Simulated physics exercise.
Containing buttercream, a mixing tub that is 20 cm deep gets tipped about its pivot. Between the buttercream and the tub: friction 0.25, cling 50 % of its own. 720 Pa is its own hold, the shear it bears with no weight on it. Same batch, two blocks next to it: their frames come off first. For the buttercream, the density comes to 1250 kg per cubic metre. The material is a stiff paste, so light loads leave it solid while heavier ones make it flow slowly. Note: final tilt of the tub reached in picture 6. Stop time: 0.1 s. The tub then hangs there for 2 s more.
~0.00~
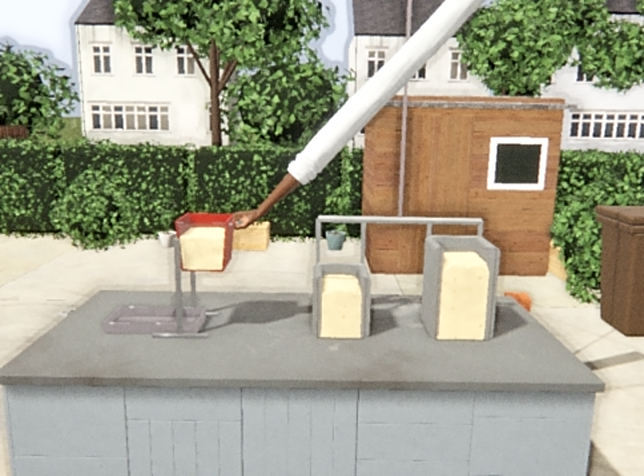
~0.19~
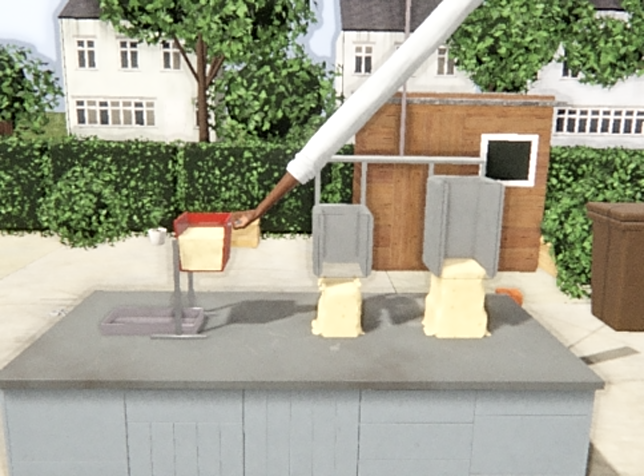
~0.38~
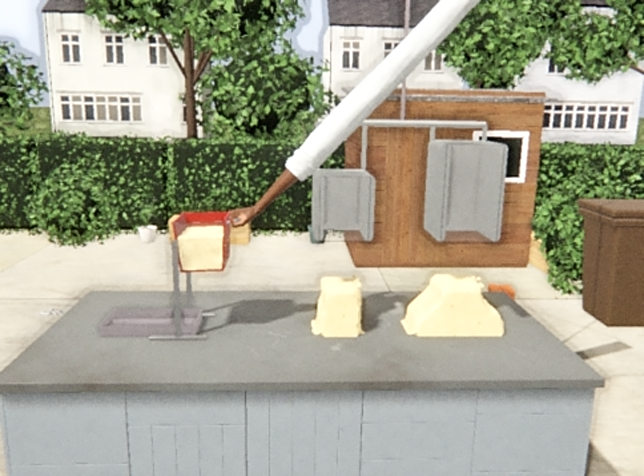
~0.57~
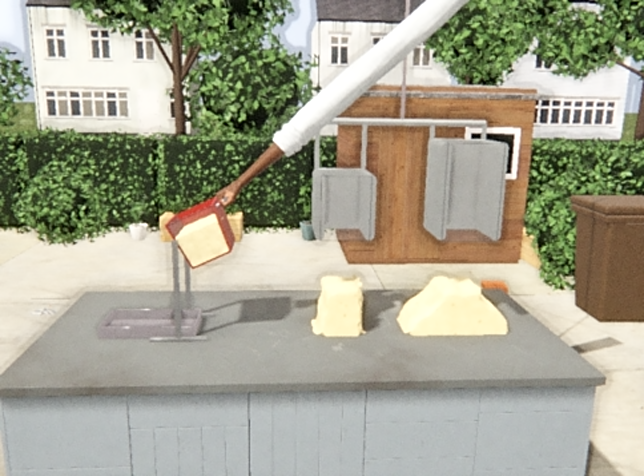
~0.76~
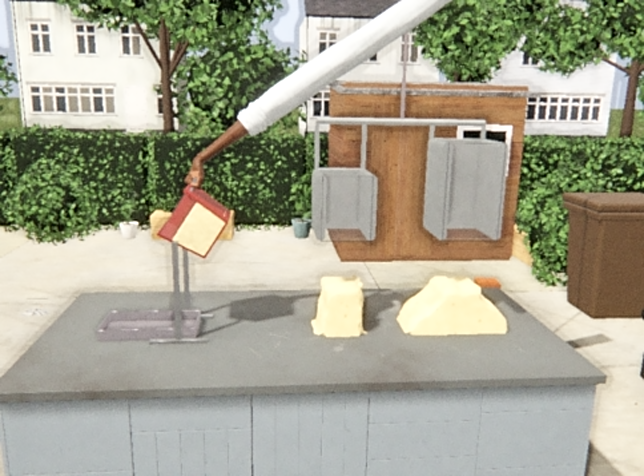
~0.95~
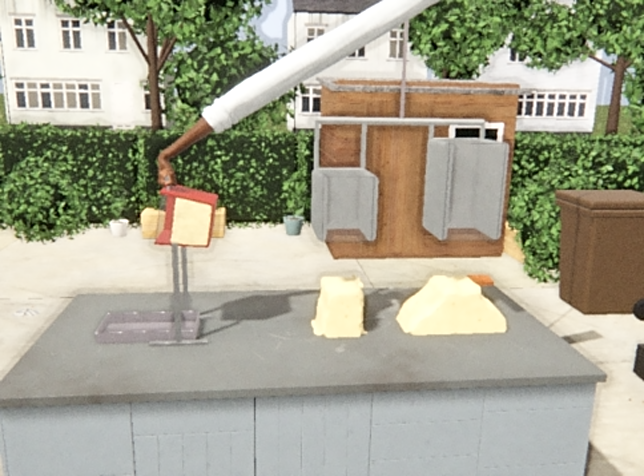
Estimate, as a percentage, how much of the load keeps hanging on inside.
100 %.
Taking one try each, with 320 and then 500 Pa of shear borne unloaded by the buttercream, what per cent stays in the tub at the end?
80 %, then 100 %.
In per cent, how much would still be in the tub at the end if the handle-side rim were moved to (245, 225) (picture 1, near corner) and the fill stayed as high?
Roughly 100 %.
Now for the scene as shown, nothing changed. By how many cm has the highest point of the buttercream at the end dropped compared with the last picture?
0 cm or so.
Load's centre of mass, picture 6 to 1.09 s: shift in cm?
I'd put the distance at about 0 centimetres.
After 1.09 s, the tub is at 81 degrees and holds 100 %.
After 1.26 s, the tub is at 81 degrees and holds 100 %.
After 1.43 s, the tub is at 81 degrees and holds 100 %.
After 1.60 s, the tub is at 81 degrees and holds 100 %.
After 2.95 s, the tub is at 81 degrees and holds 100 %.
